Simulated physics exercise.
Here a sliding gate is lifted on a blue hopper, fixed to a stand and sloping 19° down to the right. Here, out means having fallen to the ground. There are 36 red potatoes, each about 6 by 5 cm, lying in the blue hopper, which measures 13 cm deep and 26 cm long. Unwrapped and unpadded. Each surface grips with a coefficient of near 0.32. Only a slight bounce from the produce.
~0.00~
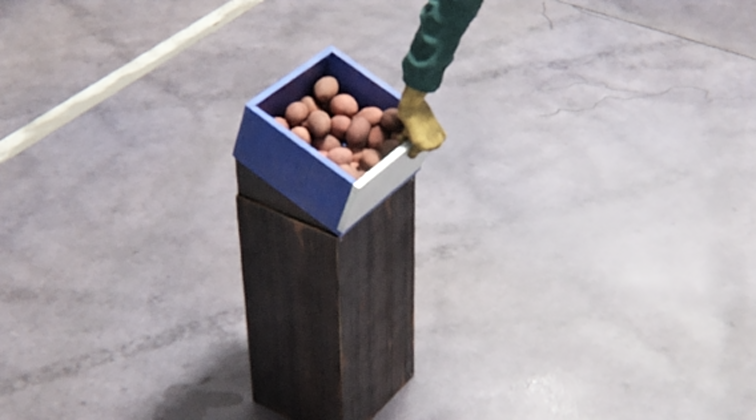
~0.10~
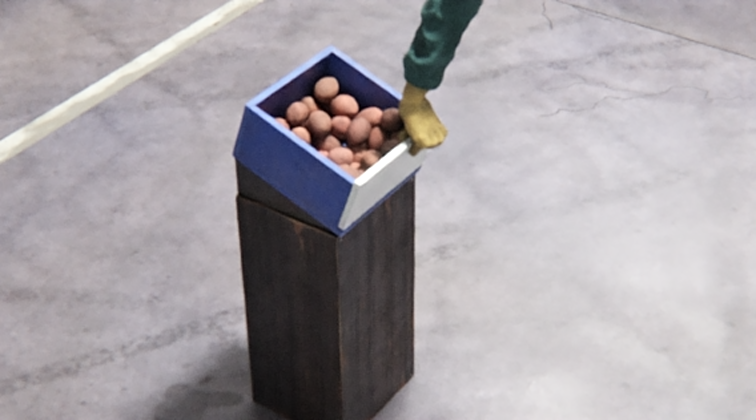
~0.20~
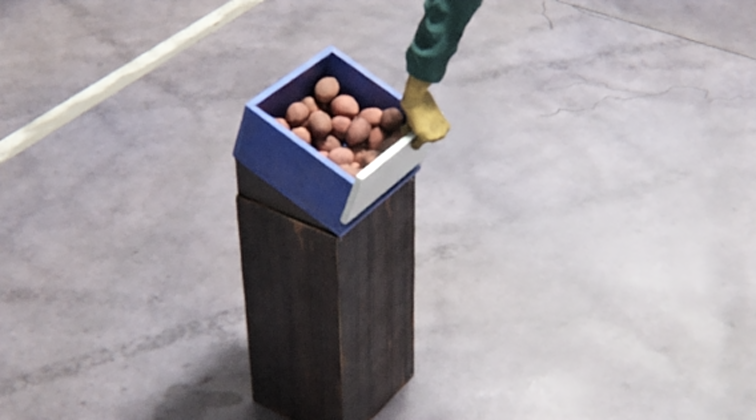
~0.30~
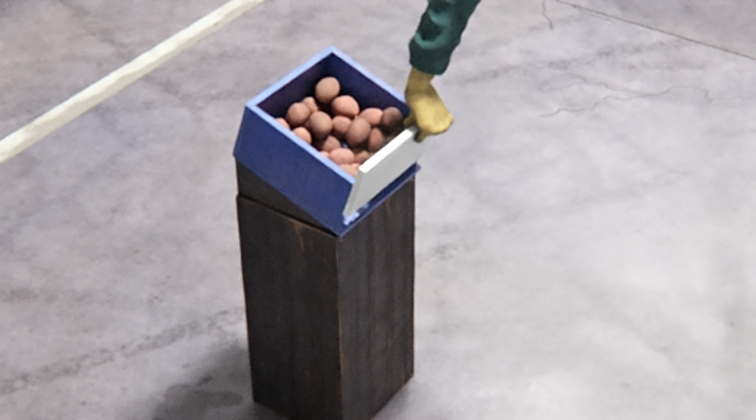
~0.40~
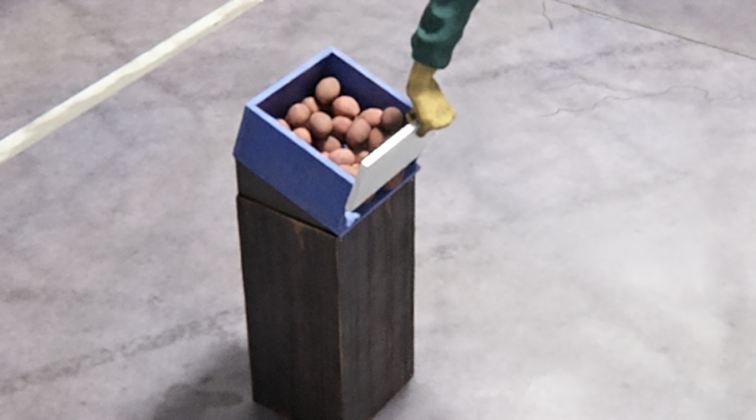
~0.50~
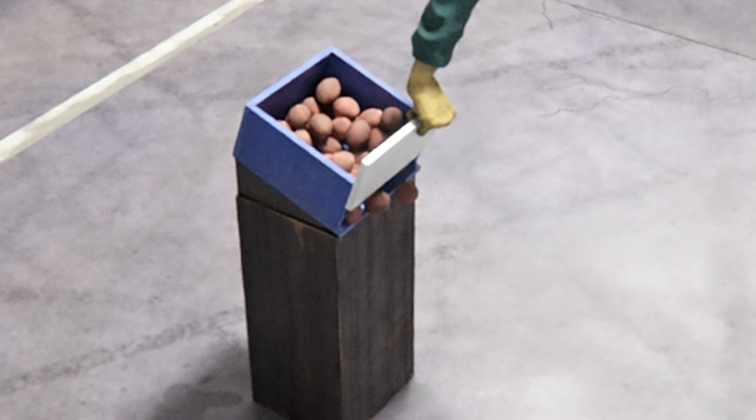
Gloved hand in a green sleeve lifting the white gate of a blue hopper, red potatoes emerging beneath its lower edge.
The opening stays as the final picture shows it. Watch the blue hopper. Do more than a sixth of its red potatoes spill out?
Most likely the amount lost exceeds a sixth.
After 0.91 s, the blue hopper is down by 3 of 36.
After 1.43 s, the blue hopper is down by 7 of 36.
After 2.15 s, the blue hopper is down by 8 of 36.
Final count (at 3.07 s), the blue hopper is down by 15 of 36. Asked share, 15 of 36, 42 per cent.
